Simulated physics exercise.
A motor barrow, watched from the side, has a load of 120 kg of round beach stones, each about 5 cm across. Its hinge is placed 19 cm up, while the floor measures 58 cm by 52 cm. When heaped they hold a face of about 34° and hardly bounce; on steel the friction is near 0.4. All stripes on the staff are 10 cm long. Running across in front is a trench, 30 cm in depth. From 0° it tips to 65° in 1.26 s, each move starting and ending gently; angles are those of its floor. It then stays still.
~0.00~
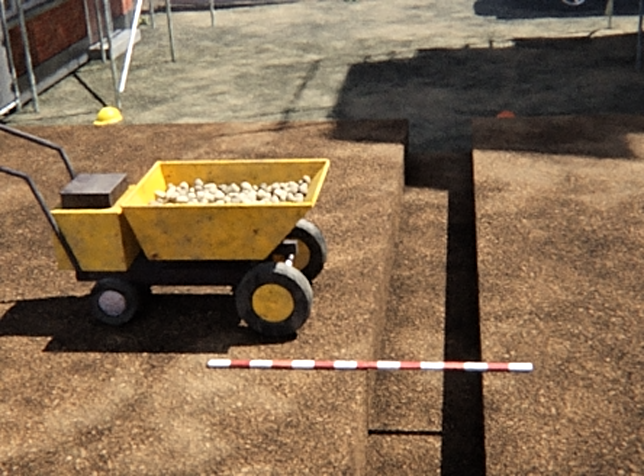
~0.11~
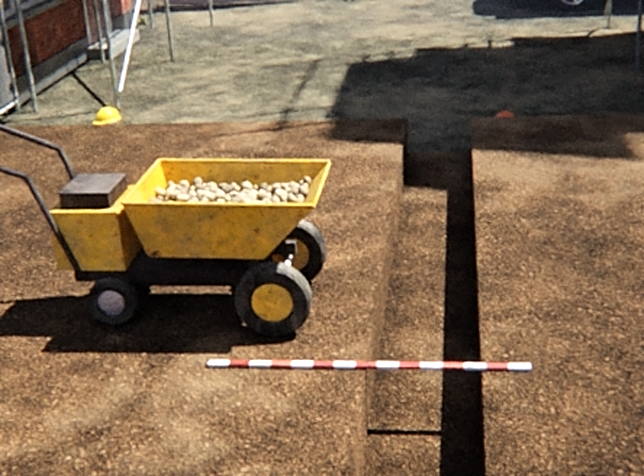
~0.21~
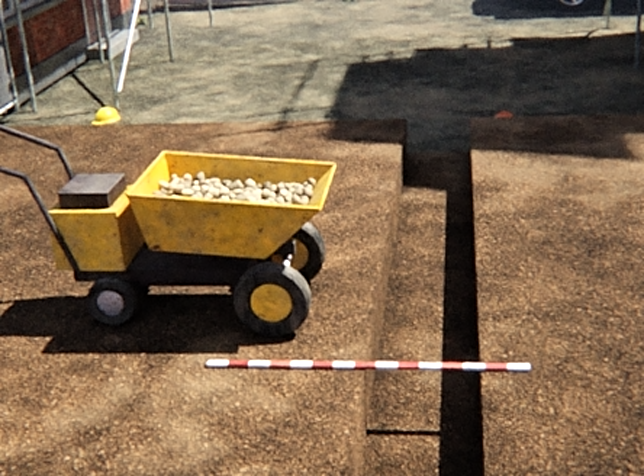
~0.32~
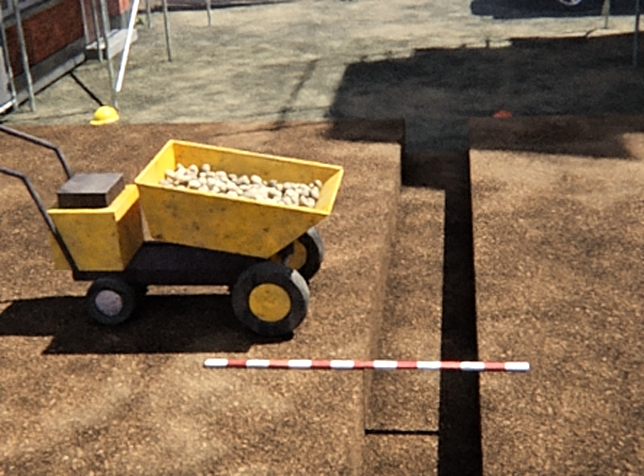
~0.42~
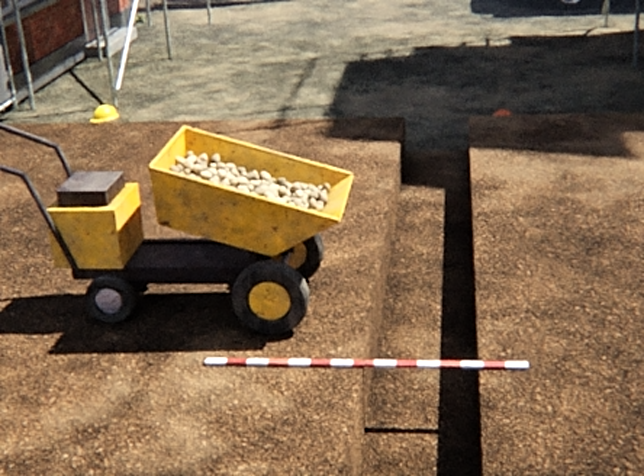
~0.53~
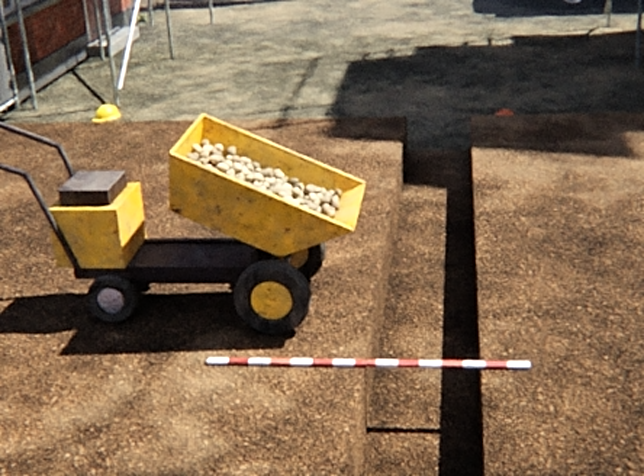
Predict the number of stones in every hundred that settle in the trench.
Close to 100 in a hundred.
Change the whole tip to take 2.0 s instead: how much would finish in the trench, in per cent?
It would come to roughly 100 per cent.
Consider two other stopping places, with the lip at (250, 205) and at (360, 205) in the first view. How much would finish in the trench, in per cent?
Near 80 then near 60 percent.
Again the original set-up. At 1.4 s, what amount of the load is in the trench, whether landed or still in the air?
About 40 per cent by then.
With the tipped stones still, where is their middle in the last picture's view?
Middle at around (439, 346), I'd say.
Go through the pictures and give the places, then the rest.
The first frame shows lip at (312, 205), floor tilted 0°, highest stones at (257, 192).
In the second frame, the skip is at 1°, its lip at (314, 206); the top of the load is at (233, 191); the stones move at 0.2 m/s on average.
The third frame shows lip at (320, 209), floor tilted 5°, highest stones at (196, 188); the stones move at 0.4 m/s on average.
The fourth frame shows lip at (328, 214), floor tilted 10°, highest stones at (186, 177); the stones move at 0.5 m/s on average.
The fifth frame shows lip at (339, 221), floor tilted 17°, highest stones at (186, 166); the stones move at 0.6 m/s on average.
The sixth frame shows lip at (353, 230), floor tilted 25°, highest stones at (201, 154); the stones move at 0.6 m/s on average.
After 0.9 s the floor is at 55°; 100 % in the skip; the foremost stones are at (374, 246).
After 1.4 s the floor is at 65°; 62 % in the skip, 38 % in the trench; the foremost stones are at (474, 353).
After 1.7 s the floor is at 65°; 25 % in the skip, 75 % in the trench; the foremost stones are at (489, 320).
After 3.7 s the floor is at 65°; 0 % in the skip, 100 % in the trench; the foremost stones are at (500, 338).
